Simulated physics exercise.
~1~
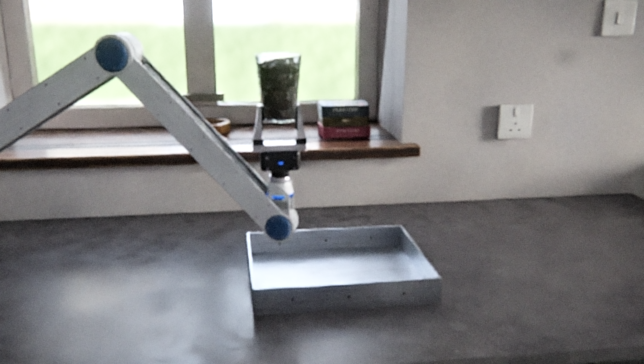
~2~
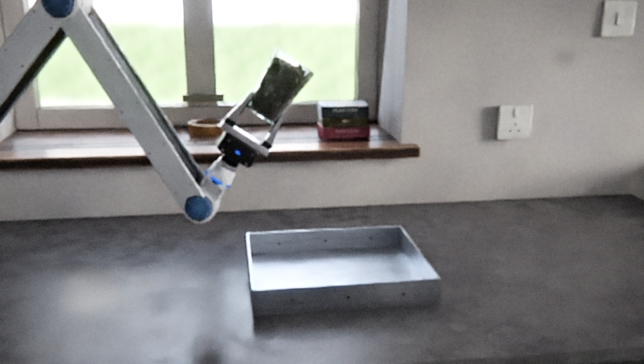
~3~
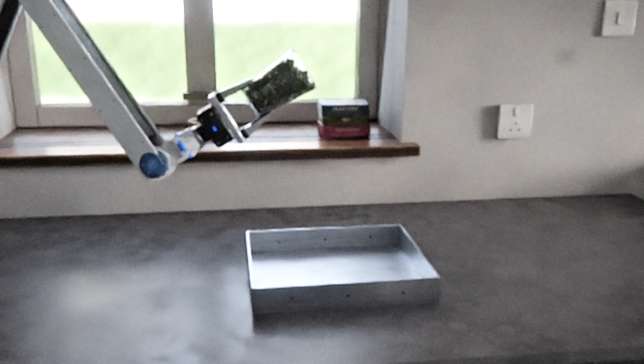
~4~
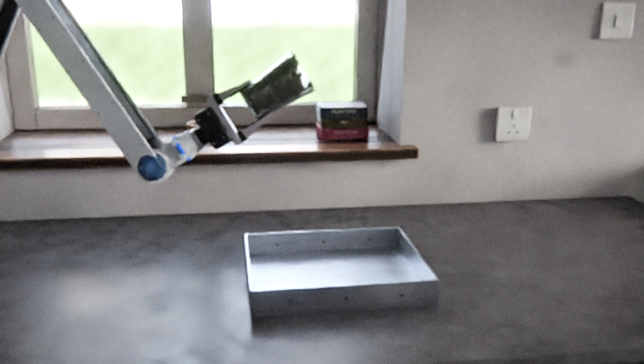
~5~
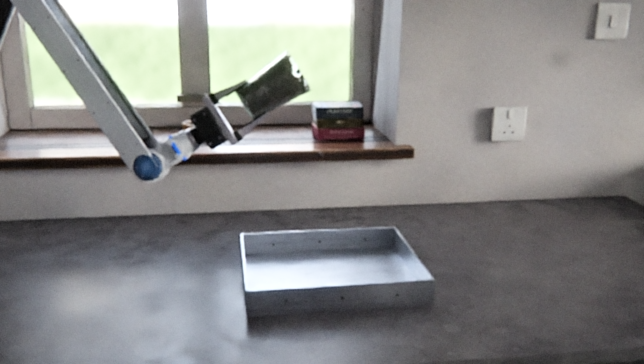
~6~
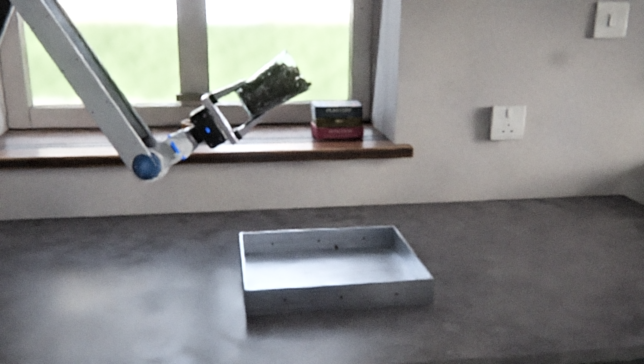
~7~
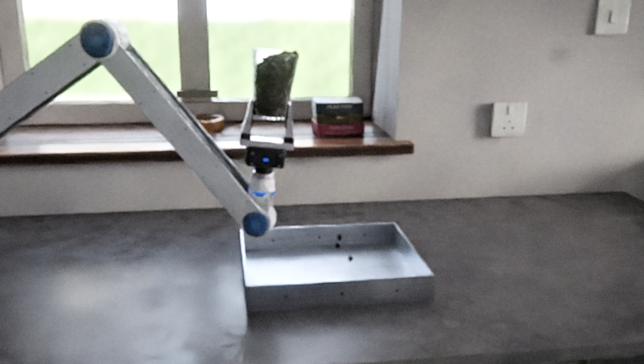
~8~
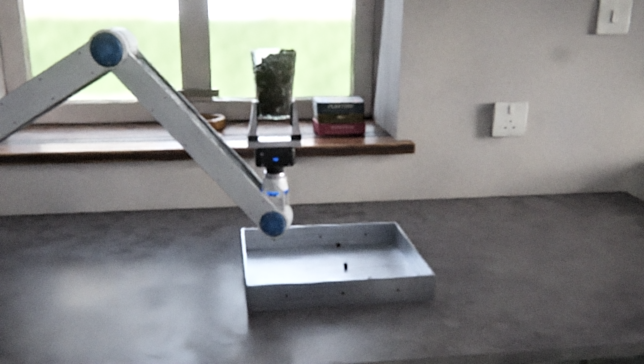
The clip opens with a robot arm holding an upright clear tumbler of small dark dried beans in front of a window, with a shallow, empty grey tray on the table below. The arm swings up and left, tipping the tumbler steeply to the right. It holds the tumbler leaning there while the load shifts inside, and a few beans escape toward the tray. The arm then moves back right and down, bringing the tumbler upright again. At the end, the tumbler is still nearly full, with only a few dark beans lying in the tray.
